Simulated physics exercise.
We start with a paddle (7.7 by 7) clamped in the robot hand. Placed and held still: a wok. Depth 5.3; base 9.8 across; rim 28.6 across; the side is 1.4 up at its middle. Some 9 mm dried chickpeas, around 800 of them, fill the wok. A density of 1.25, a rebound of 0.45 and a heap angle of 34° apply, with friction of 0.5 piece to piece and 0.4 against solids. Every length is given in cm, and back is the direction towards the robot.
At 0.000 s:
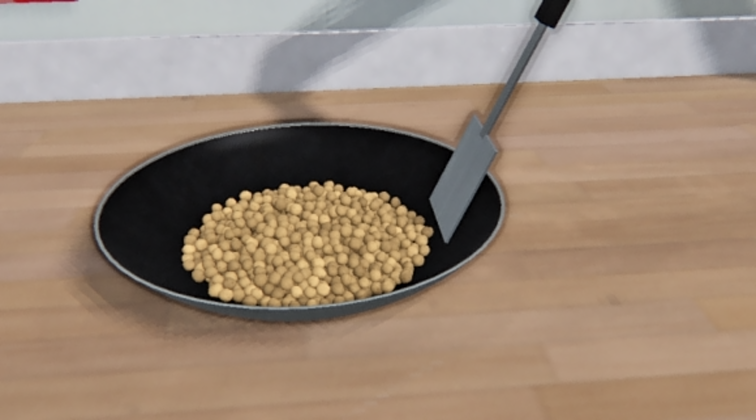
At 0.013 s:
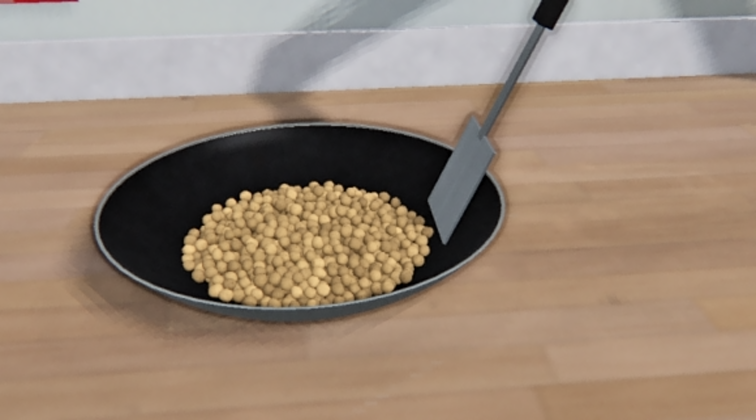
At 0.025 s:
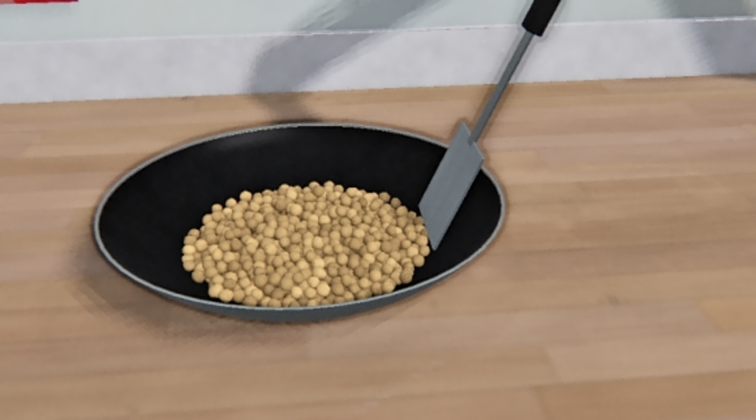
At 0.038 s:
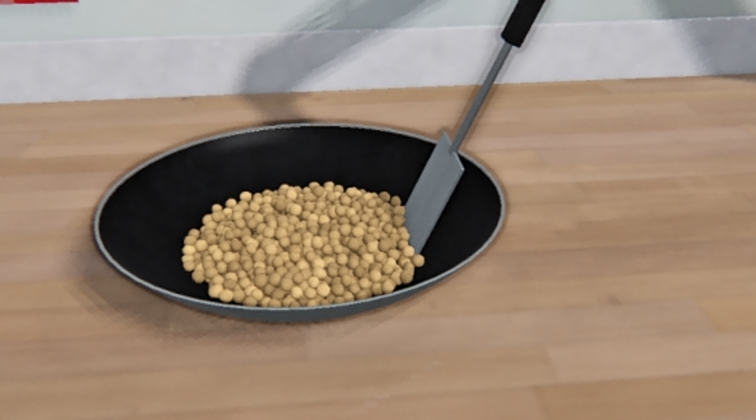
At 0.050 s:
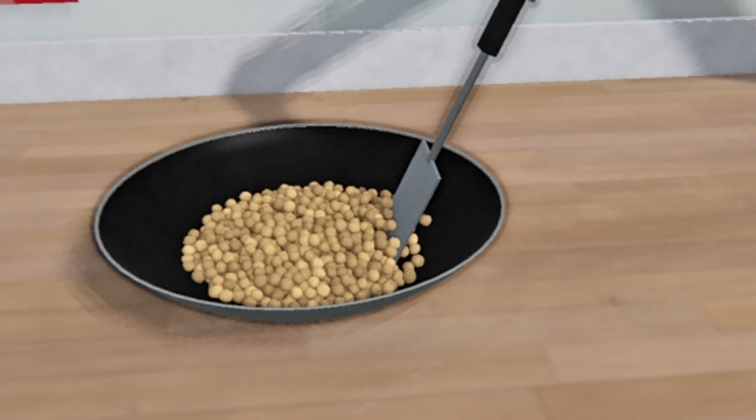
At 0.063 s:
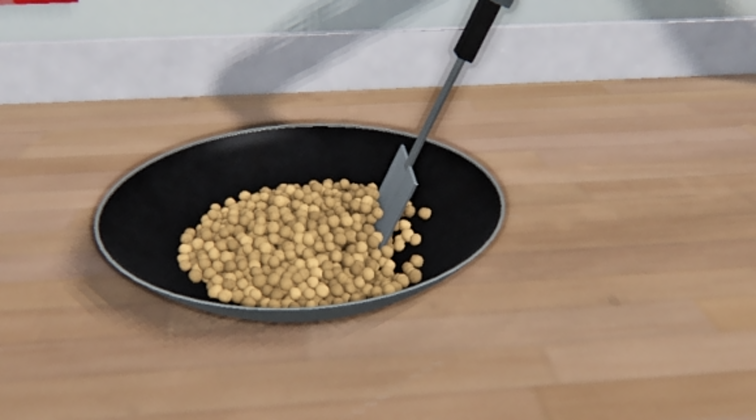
On a wooden countertop, a black wok holds a heap of small, round, tan pieces while a gray paddle with a black handle moves left from the right side into the heap, pushing some pieces aside as others gather behind it.
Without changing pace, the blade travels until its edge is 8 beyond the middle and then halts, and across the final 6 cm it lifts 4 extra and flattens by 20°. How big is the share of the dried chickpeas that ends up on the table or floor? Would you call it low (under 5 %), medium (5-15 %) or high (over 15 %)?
I would call it high.
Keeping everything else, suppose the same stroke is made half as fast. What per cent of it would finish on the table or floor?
Near 5 %.
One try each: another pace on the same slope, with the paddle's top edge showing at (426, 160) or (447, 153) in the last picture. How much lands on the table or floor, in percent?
I'd estimate close to 20 and 0 in a hundred.
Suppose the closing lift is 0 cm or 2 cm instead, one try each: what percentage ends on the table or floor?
20 and 25 %.
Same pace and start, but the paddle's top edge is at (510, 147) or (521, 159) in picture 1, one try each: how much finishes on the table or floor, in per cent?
Some 25 per cent, then some 20 per cent.
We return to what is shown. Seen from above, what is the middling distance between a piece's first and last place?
Somewhere about 5 centimetres, I'd say.
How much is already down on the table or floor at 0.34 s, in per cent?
15 per cent.
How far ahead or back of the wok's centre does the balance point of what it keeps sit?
Ahead, by around 3.0 cm.
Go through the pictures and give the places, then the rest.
The first picture shows the paddle top edge at (485, 132), sloping 65°; upper third of the load around (309, 230), from x 190 to 425, top at y 185; 801 in the wok.
The second picture shows the paddle top edge at (484, 133), sloping 65°; upper third of the load around (309, 230), from x 190 to 430, top at y 185.
The third picture shows the paddle top edge at (473, 139), sloping 65°; upper third of the load around (309, 231), from x 190 to 425, top at y 185.
The fourth picture shows the paddle top edge at (454, 149), sloping 65°; upper third of the load around (313, 230), from x 190 to 425, top at y 185.
The fifth picture shows the paddle top edge at (431, 158), sloping 65°; upper third of the load around (314, 228), from x 190 to 425, top at y 185.
The sixth picture shows the paddle top edge at (409, 163), sloping 65°; upper third of the load around (312, 225), from x 185 to 425, top at y 185; 801 in the wok.
After 0.09 s, sloping 65°, highest piece 8 above the table; 801 in the wok.
After 0.13 s, sloping 60°, highest piece 12 above the table; 800 in the wok, 1 on the blade or in flight.
After 0.34 s, sloping 45°, highest piece 20 above the table; 588 in the wok, 124 on the table or floor, 89 on the blade or in flight.
After 1.39 s, sloping 45°, highest piece 4 above the table; 588 in the wok, 213 on the table or floor.
In the end, 588 in the wok, 213 on the table or floor. That is 27 % on the table or floor.
